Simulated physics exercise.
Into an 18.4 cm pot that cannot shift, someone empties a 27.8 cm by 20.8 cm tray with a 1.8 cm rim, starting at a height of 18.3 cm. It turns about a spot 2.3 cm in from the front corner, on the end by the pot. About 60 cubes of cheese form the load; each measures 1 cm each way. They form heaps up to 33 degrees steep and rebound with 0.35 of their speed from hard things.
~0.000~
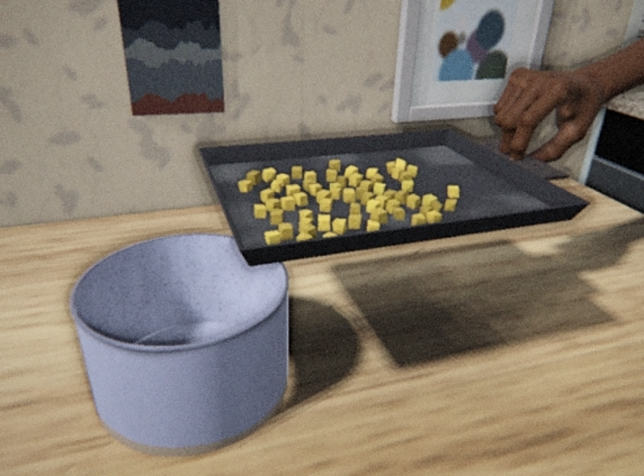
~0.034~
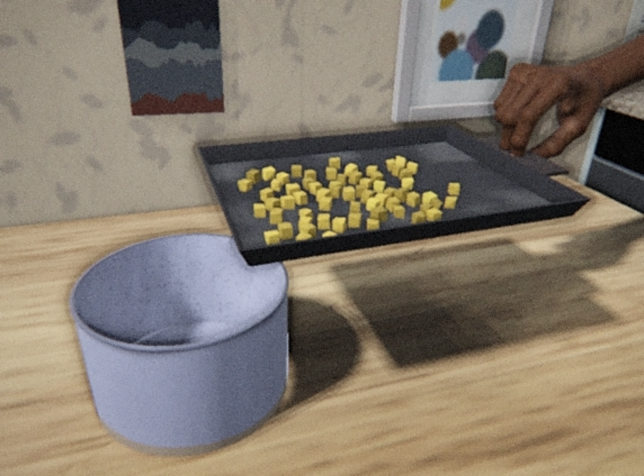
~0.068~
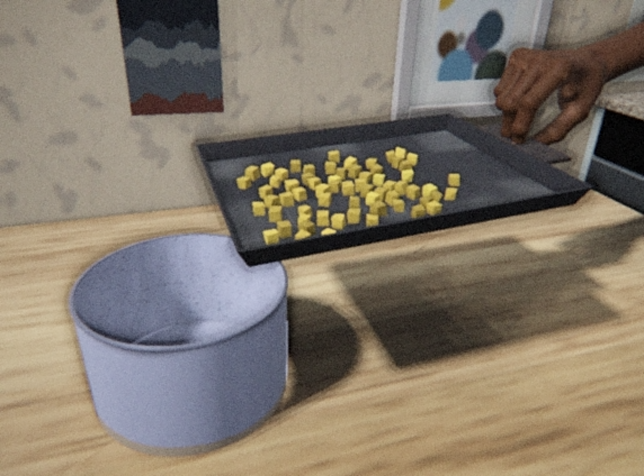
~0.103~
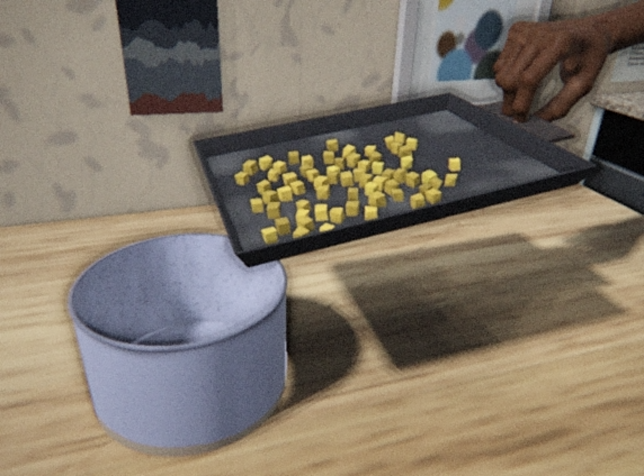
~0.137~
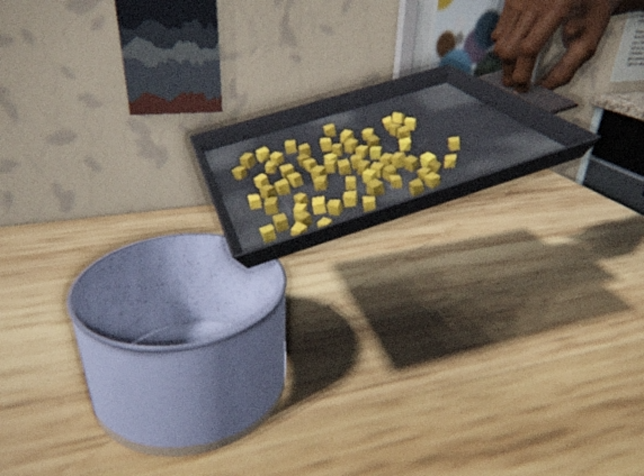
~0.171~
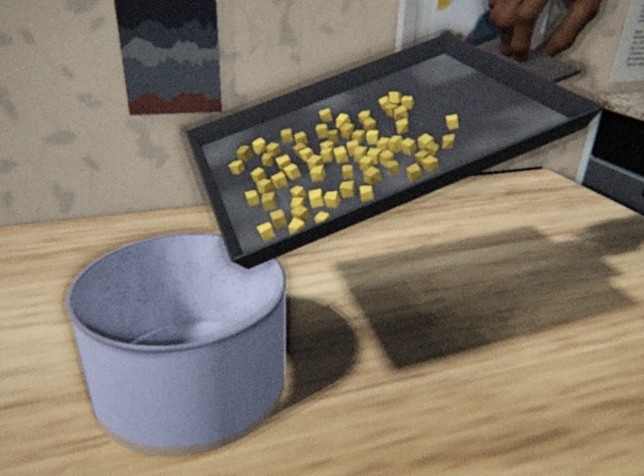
A hand at the upper right grips the far end of a dark, shallow tray scattered with small yellow cubes, held above a pale wooden counter beside a speckled wall with framed art. A round lavender pot sits at the lower left, under the tray's near left corner. The hand lifts its end steadily higher, slanting the tray down toward the left, while the view stays still.
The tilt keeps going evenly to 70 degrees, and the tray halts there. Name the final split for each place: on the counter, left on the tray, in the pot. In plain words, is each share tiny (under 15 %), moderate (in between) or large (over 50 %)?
Counter: The main fraction, tray: A minor fraction, pot: An intermediate fraction.
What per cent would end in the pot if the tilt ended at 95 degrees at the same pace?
That would be around 35 percent.
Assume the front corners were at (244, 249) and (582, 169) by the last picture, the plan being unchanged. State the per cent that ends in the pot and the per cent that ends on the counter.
That works out as pot 0 and counter 70.
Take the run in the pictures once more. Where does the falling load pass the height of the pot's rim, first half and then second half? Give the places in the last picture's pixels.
Roughly (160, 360) to start, and after that (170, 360).
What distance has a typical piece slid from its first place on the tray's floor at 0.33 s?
By then it sits near 0 cm from where it began.
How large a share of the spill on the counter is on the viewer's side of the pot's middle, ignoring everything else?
Roughly 100 per cent.
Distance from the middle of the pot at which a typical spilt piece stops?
Distance: Around 24 cm.
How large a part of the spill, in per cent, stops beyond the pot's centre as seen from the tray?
80 %.
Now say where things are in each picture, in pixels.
The first frame shows tray tilt 0 degrees, front corners at (249, 243) and (576, 200); middle of the pieces at (349, 196); pot at (184, 281).
The second frame shows tray tilt 1 degrees, front corners at (249, 243) and (577, 196); middle of the pieces at (349, 194).
The third frame shows tray tilt 3 degrees, front corners at (247, 244) and (579, 184), lowest corner left front; middle of the pieces at (348, 189).
The fourth frame shows tray tilt 8 degrees, front corners at (245, 245) and (582, 163), lowest corner left front; middle of the pieces at (347, 179).
The fifth frame shows tray tilt 13 degrees, front corners at (242, 247) and (585, 136), lowest corner left front; middle of the pieces at (344, 167).
The sixth frame shows tray tilt 19 degrees, front corners at (240, 249) and (587, 106), lowest corner left front; middle of the pieces at (341, 155); pot at (181, 280). Its pace works out near 170 degrees a second.
Then, at 0.33 s, tilt 46 degrees; the tray holds 100 %, the pot 0 %.
Then, at 0.44 s, tilt 64 degrees; the tray holds 100 %, the pot 0 %.
After 0.68 s, tilt 70 degrees; the tray holds 20 %, the pot 30 %.
By 2.3 s all is still; counter 60 %, tray 5 %, pot 35 %.
